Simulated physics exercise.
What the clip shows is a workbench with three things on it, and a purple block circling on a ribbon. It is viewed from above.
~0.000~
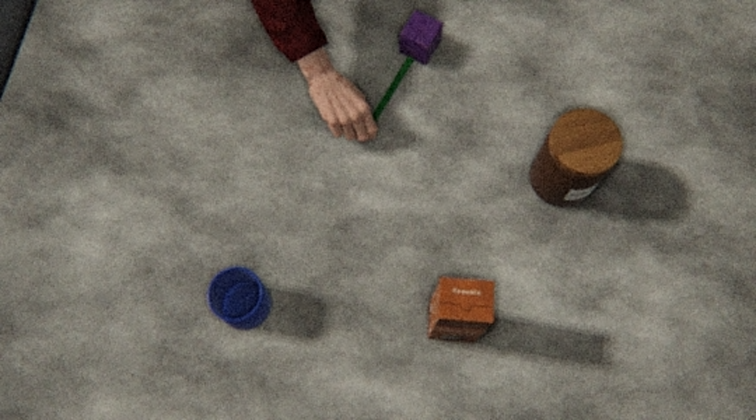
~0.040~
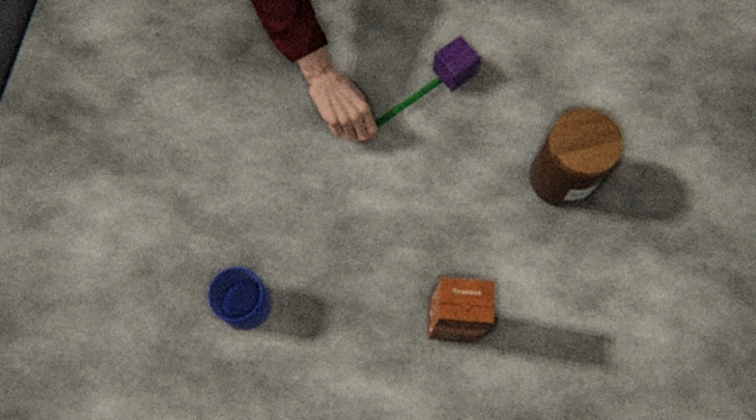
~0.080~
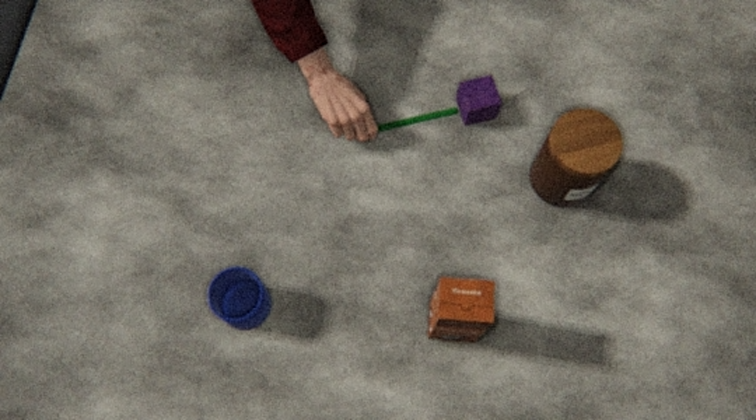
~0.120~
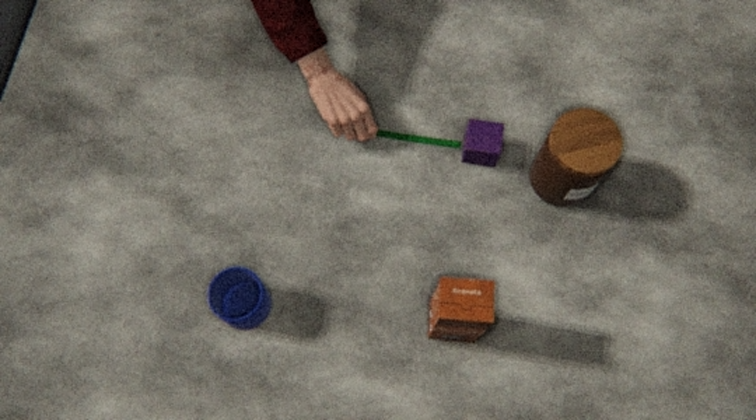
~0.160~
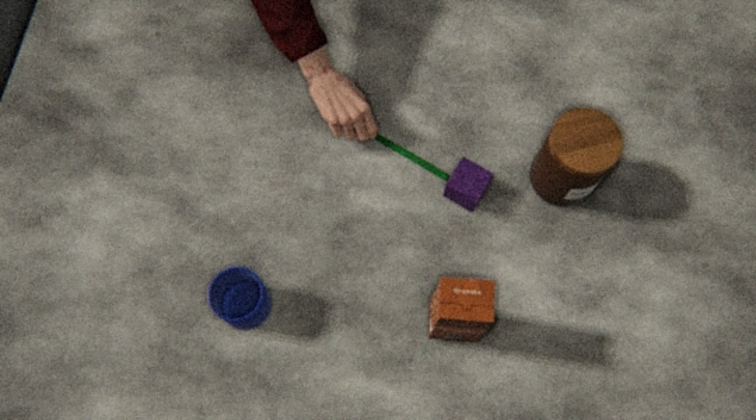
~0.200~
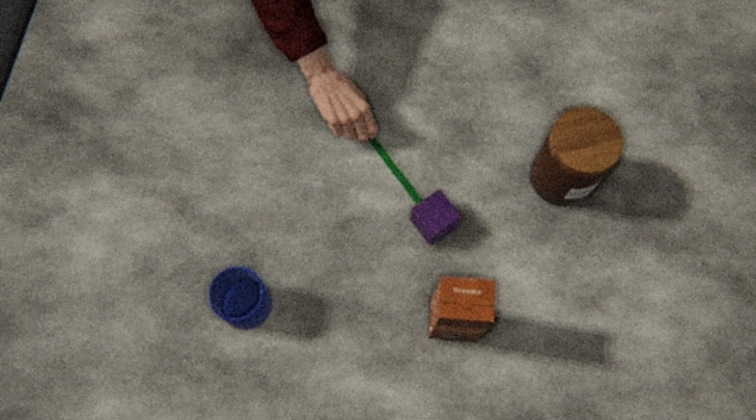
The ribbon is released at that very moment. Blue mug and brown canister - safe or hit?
In order: The blue mug will receive an impact; the brown canister will receive no impact.
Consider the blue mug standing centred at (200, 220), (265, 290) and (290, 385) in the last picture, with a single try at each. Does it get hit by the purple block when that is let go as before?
Log - trial 1: No collision; trial 2: Collision; trial 3: No collision.
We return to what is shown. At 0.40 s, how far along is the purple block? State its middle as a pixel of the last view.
It is at roughly (282, 297).
Around 0.28 s, block near (349, 260).
Around 0.40 s, block near (283, 297); blue mug pushed aside.
Finally, block near (284, 307); blue mug pushed aside. The blue mug is struck and the brown canister remains clear.
